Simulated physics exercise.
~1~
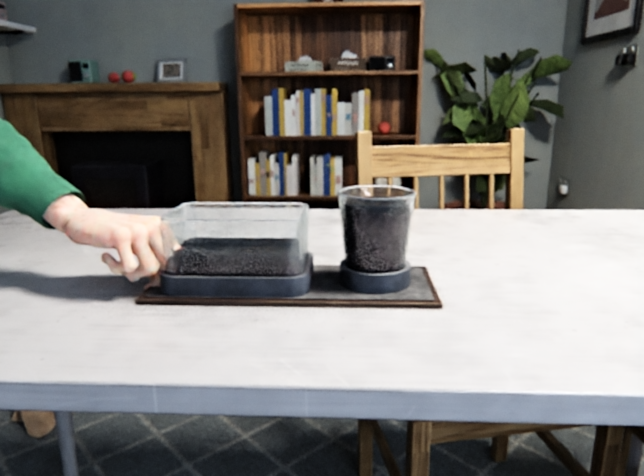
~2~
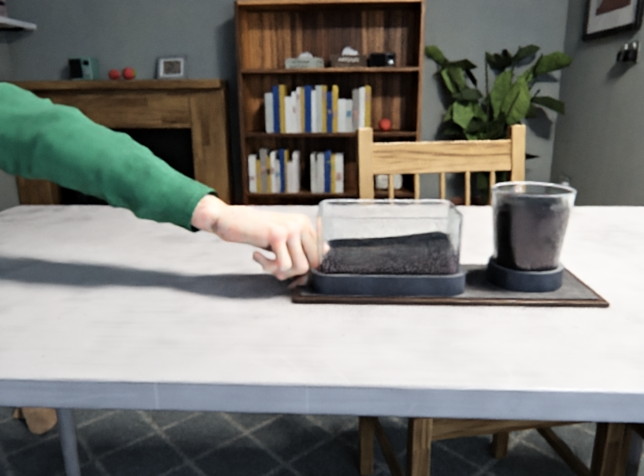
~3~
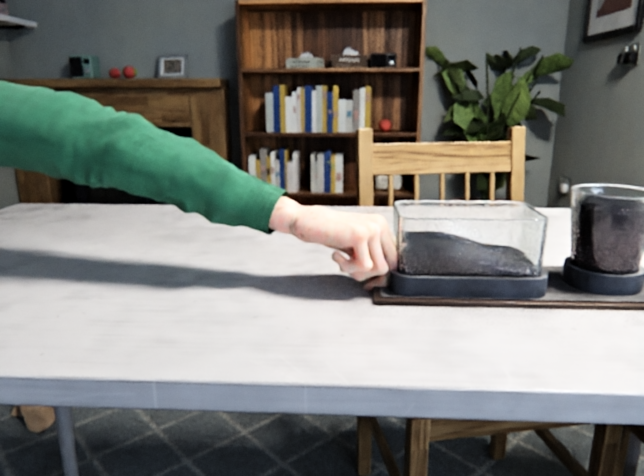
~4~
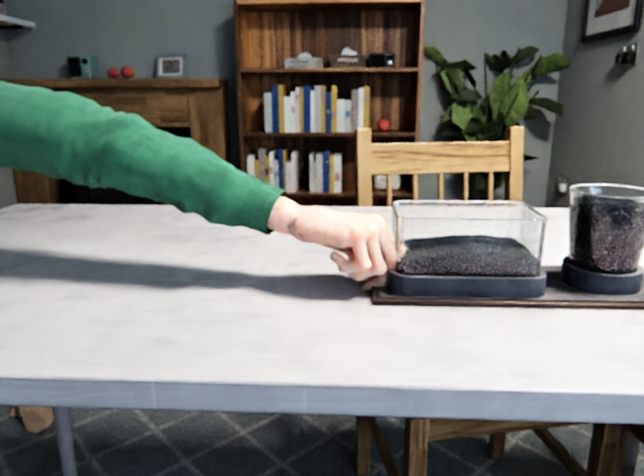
A hand in a green sleeve reaches in from the left and grips the end of a dark tray on a long pale table, seen from the front by a slightly swaying camera. The tray carries a clear oblong tub on the left and a clear tumbler on the right, both holding dark contents and set in dark holders. Behind are a wooden chair, a bookcase, a fireplace and a leafy plant. The arm pushes the tray steadily to the right, and the contents tilt inside the tub. Finally the tray stops near the right edge of view, the hand still on it and both containers upright.
